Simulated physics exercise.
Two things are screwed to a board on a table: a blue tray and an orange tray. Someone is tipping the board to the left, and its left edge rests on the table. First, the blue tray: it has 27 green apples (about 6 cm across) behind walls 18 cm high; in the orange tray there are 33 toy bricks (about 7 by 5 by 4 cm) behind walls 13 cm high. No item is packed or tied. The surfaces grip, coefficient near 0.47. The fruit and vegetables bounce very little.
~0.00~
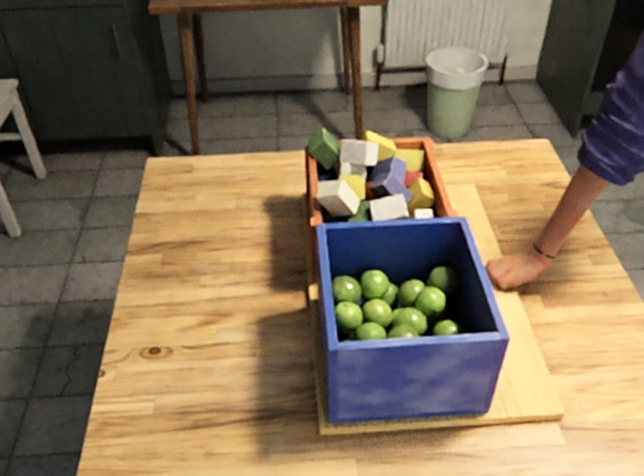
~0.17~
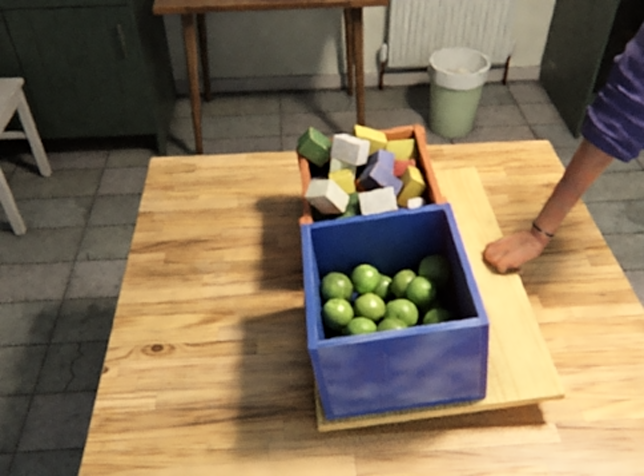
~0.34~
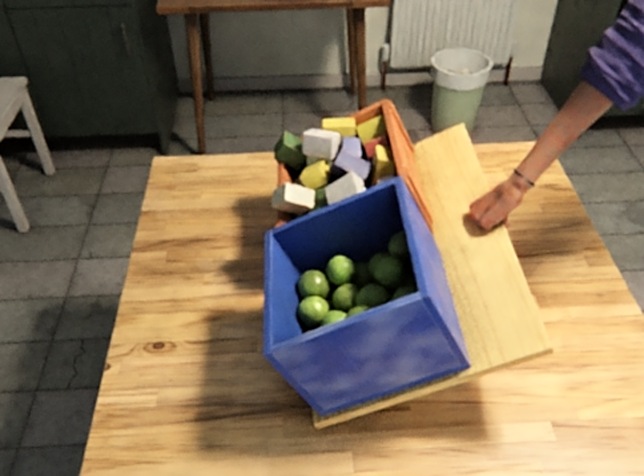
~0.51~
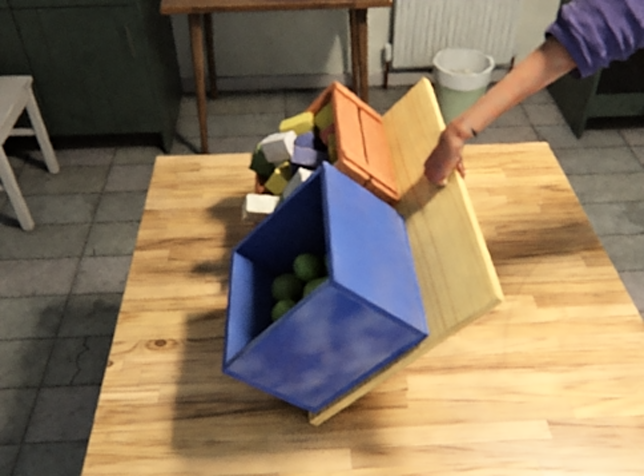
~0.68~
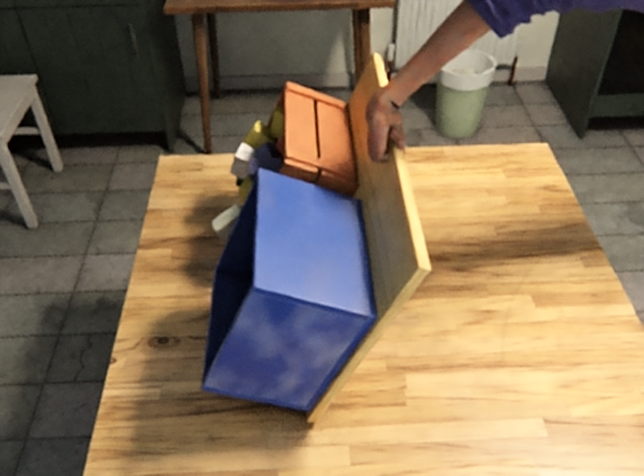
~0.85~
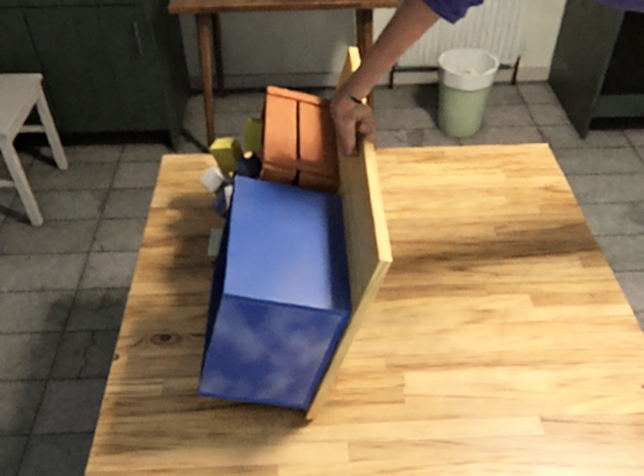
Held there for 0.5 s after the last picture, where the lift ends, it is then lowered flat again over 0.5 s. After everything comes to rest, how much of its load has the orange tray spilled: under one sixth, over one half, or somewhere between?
The orange tray has spilled one sixth to one half of its load.
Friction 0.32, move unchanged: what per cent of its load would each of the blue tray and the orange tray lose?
In that case the blue tray sheds 0 per cent, while the orange tray sheds 20 per cent.
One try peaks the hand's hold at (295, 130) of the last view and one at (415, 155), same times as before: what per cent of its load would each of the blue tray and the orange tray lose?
The blue tray would lose 50 per cent in the first try and 0 per cent in the second, the orange tray 60 and then 20 per cent.
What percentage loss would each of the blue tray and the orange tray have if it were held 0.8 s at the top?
In that case you'd see blue tray shed 10 percent of its load and orange tray shed 30 percent.
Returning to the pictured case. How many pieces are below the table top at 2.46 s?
Piece count: About 1.
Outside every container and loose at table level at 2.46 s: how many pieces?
Piece count: Roughly 10.
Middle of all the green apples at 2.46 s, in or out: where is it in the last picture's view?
In the last view they're centred near (386, 330).
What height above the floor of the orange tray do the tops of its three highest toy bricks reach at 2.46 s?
About 14 cm.
After 1.11 s, tilt 74°; blue tray 26 in, 1 out and orange tray 25 in, 8 out.
After 1.43 s, tilt 69°; blue tray 25 in, 2 out and orange tray 24 in, 9 out.
After 1.88 s, tilt 0°; blue tray 25 in, 2 out and orange tray 24 in, 9 out.
Outcome (at 2.46 s), blue tray 25 in, 2 out and orange tray 24 in, 9 out. Asked share, 9 of 33, 27 per cent.
